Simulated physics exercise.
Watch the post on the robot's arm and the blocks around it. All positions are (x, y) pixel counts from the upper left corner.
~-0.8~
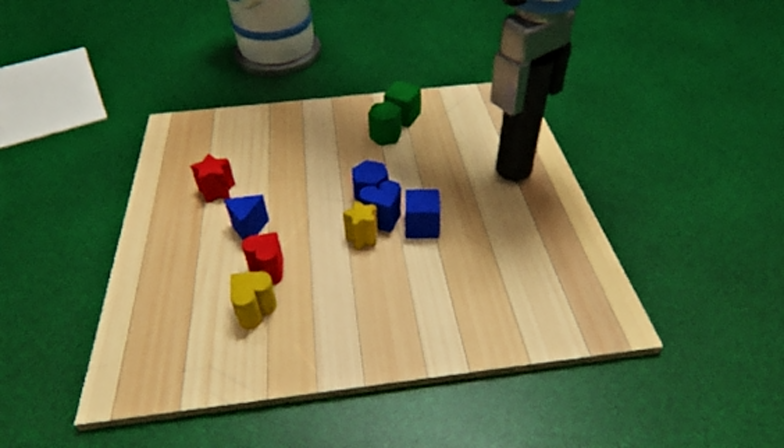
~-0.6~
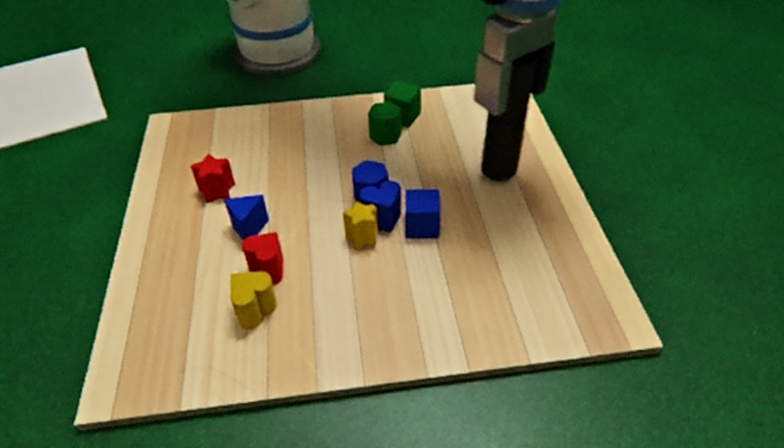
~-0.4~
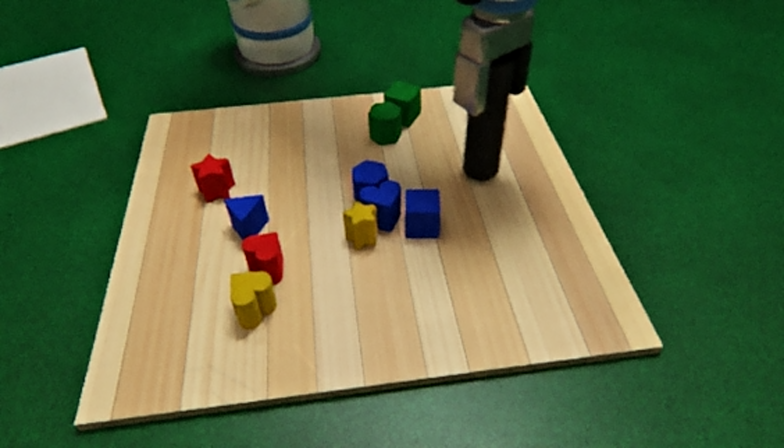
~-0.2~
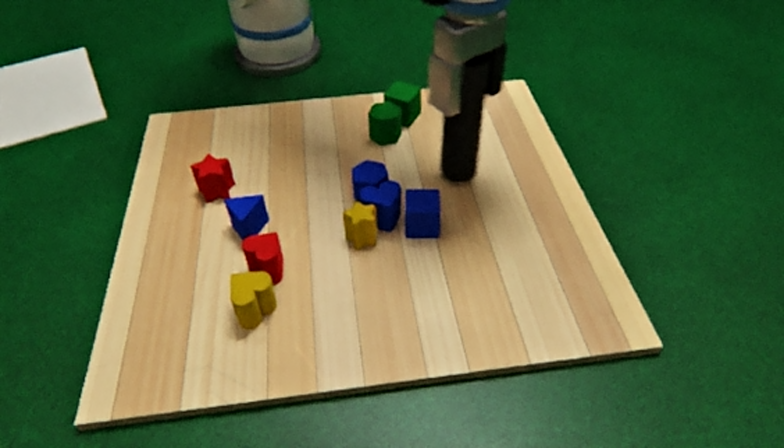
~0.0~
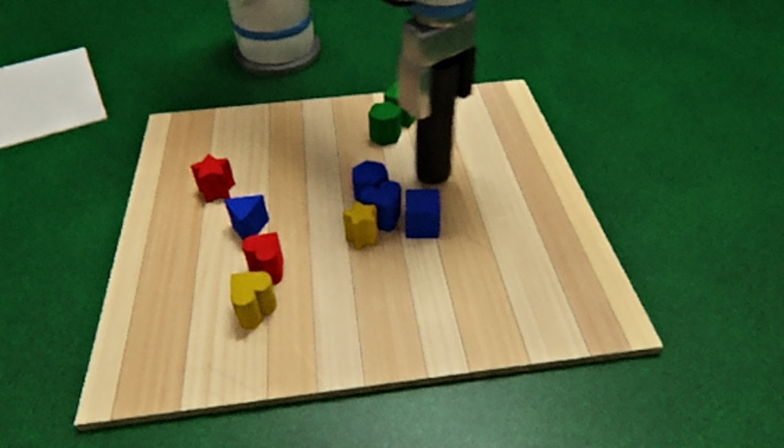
A robot arm with a dark post moving left across a wooden board, nearing still blue, green, red and yellow blocks.
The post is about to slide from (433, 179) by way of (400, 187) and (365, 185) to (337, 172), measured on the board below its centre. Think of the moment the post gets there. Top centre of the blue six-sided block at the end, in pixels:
Put as a pixel place, it's (338, 179).
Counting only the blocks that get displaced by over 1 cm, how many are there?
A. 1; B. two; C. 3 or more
Option A.
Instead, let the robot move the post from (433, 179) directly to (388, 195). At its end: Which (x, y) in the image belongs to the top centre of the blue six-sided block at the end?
Its top middle is near (352, 176).
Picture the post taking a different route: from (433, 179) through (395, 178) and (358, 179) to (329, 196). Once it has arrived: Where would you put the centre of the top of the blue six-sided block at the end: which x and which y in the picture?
I predict (342, 192).
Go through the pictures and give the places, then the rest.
The first picture shows post tip (513, 170); block tops, blue six-sided block (370, 171); blue heart-shaped block (382, 192).
The second picture shows post (499, 170); blocks unchanged.
The third picture shows post (481, 170); blocks unchanged.
The fourth picture shows post (459, 171); blocks unchanged.
The fifth picture shows post (433, 174); blue six-sided block (370, 171); blue heart-shaped block (382, 192).
On the path given first. One third of the way, post (400, 182); blue six-sided block (366, 172).
Two thirds of the way, post (364, 180); blue six-sided block (339, 178), turned 40° anticlockwise.
At the end, post (337, 167); blue six-sided block (338, 179), turned 45° anticlockwise; blue heart-shaped block in place.
